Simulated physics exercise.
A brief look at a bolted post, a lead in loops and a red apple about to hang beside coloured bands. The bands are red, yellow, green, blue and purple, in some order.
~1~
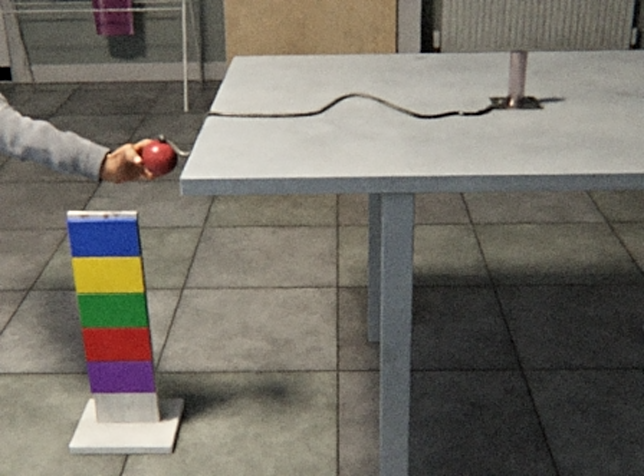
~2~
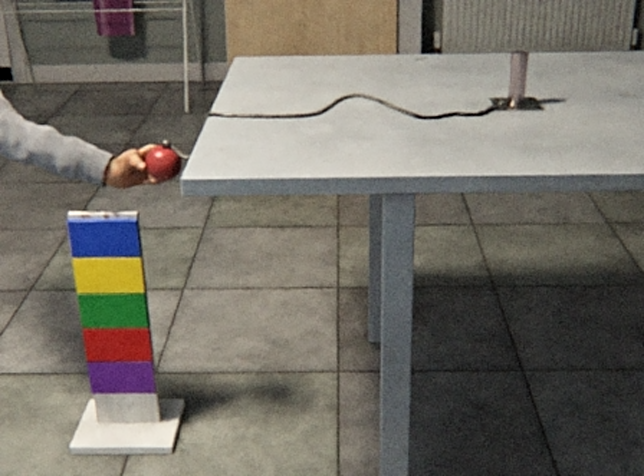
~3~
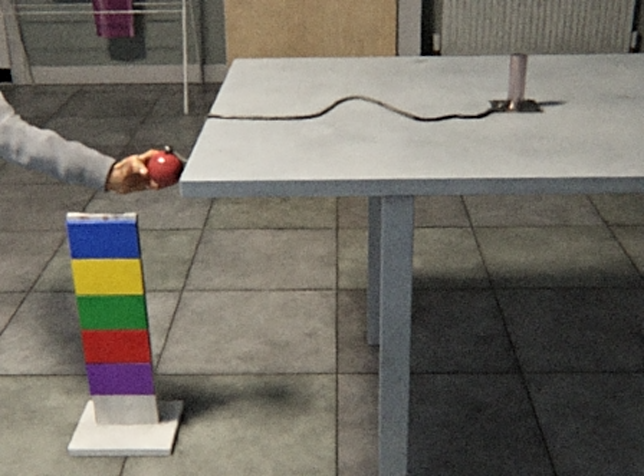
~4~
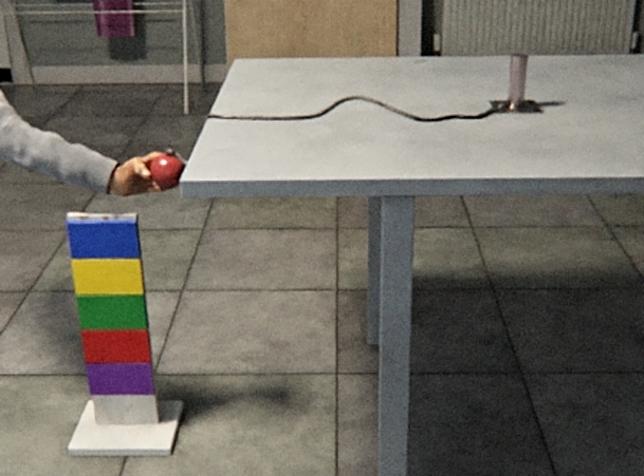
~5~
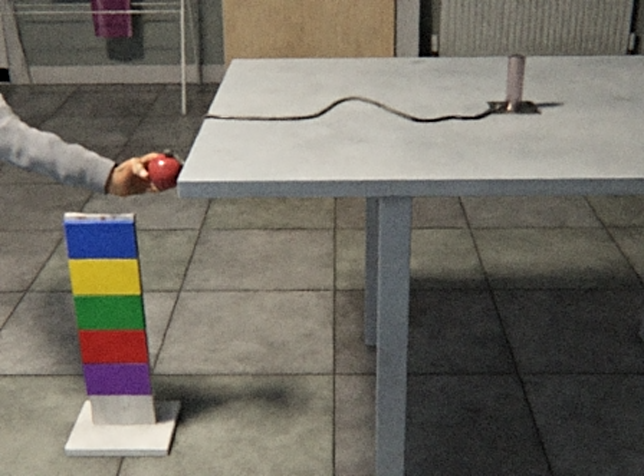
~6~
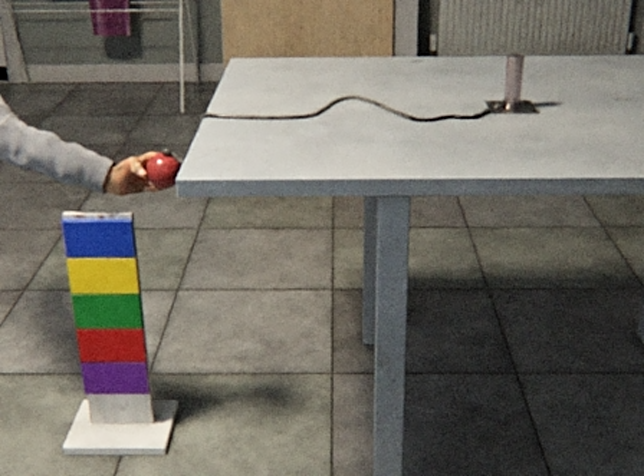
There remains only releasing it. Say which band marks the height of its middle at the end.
The green band marks it.
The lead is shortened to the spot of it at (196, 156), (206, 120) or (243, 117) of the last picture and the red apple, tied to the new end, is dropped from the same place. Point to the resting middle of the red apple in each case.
Try by try: (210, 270), (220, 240) and (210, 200).
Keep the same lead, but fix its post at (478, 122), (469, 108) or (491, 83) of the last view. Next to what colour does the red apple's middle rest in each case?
Red; red; green.
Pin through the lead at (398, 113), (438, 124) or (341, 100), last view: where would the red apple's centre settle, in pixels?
The three spots are (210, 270), (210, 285) and (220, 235), in that order.
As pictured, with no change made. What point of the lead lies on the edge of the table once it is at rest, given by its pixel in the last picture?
The bit in question sits close to (316, 114).
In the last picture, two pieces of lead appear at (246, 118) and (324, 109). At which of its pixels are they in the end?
In that view they reach (210, 183) and (224, 111).
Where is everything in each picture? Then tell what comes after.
In the first picture, red apple (160, 158); blue (103, 239); yellow (108, 276); green (113, 311); red (117, 345); purple (121, 378).
In the second picture, red apple (164, 163); lead through (486, 114) (412, 115) (356, 96) (311, 115) (224, 115).
In the third picture, red apple (166, 168).
In the fourth picture, red apple (168, 171); lead through (485, 116) (412, 117) (355, 98) (310, 117) (223, 117).
In the fifth picture, red apple (166, 172).
In the sixth picture, red apple (164, 170); lead through (481, 117) (408, 117) (351, 98) (306, 117) (220, 116).
Soon after, apple near (246, 296); level with green.
After that, apple near (202, 308); level with green.
In the end, apple near (215, 308); level with green. The green one.
